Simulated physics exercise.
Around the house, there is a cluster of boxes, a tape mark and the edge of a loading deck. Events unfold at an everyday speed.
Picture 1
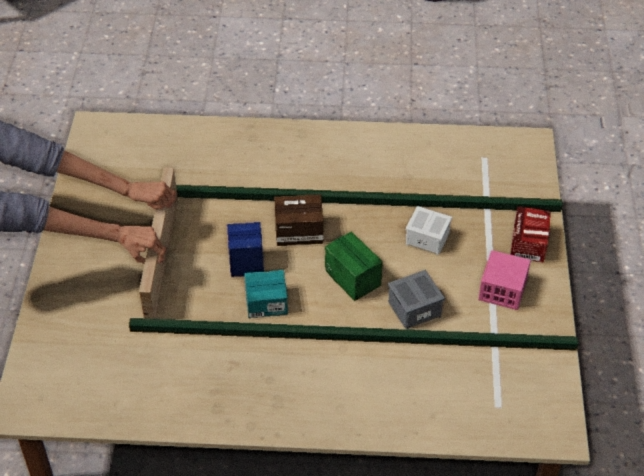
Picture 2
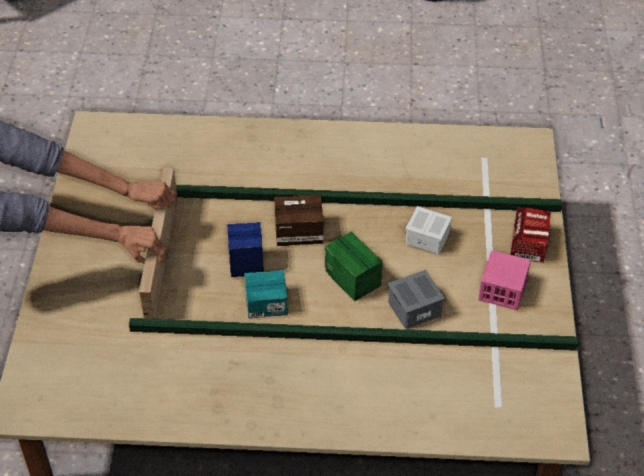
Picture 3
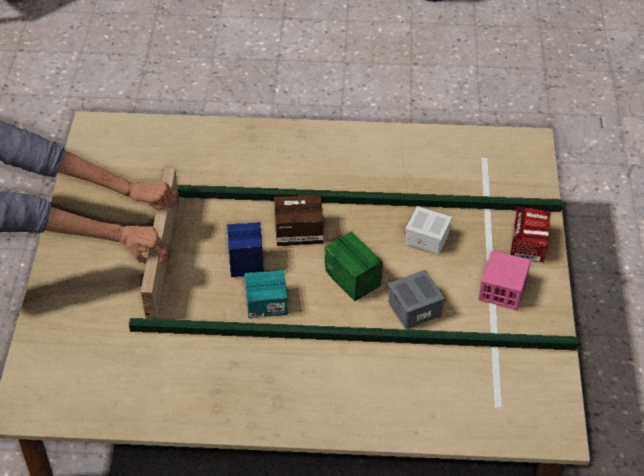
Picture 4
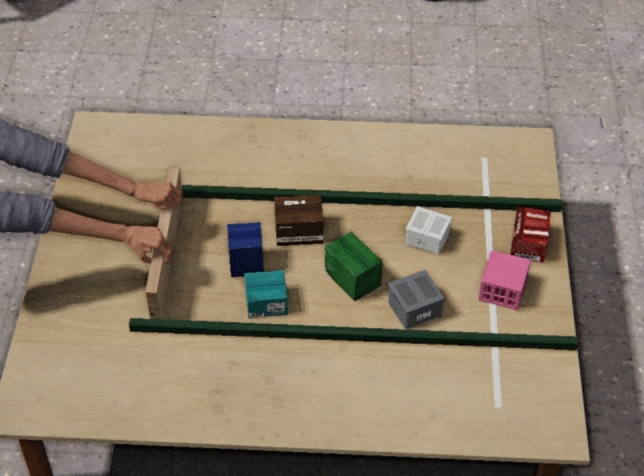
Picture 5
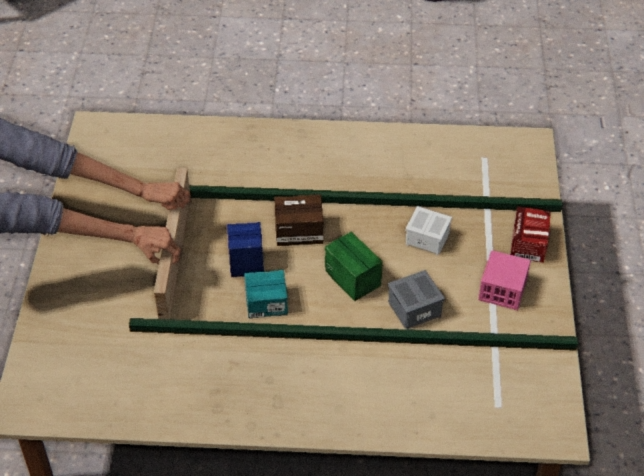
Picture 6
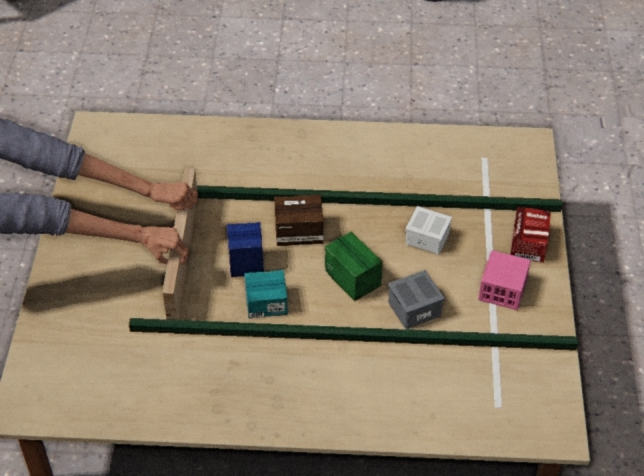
Two hands sliding a wooden plank slightly right between green rails toward scattered colourful boxes, which stay still on a table.
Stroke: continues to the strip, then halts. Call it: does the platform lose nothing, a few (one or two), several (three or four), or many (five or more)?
It loses a few, one or two.
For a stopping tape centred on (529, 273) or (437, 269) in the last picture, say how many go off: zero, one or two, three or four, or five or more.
One after another: At least five; none at all.
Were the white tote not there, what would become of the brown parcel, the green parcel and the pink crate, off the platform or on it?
Well, the brown parcel is safe, the green parcel is safe, and last of the three, the pink crate drops down.
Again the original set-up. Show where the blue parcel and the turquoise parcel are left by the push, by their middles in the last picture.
Blue parcel: (509, 261); turquoise parcel: (514, 306).
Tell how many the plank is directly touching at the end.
In contact: 3.
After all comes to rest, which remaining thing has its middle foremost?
The white tote winds up nearest.
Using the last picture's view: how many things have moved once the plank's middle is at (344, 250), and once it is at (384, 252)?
Respectively 5 and 6.
A little later, none off yet; red box at rest near (531, 234); pink crate at rest near (504, 280); white tote at rest near (428, 231).
When it is over, the number that fall off is one or two; down, pink crate and red box.
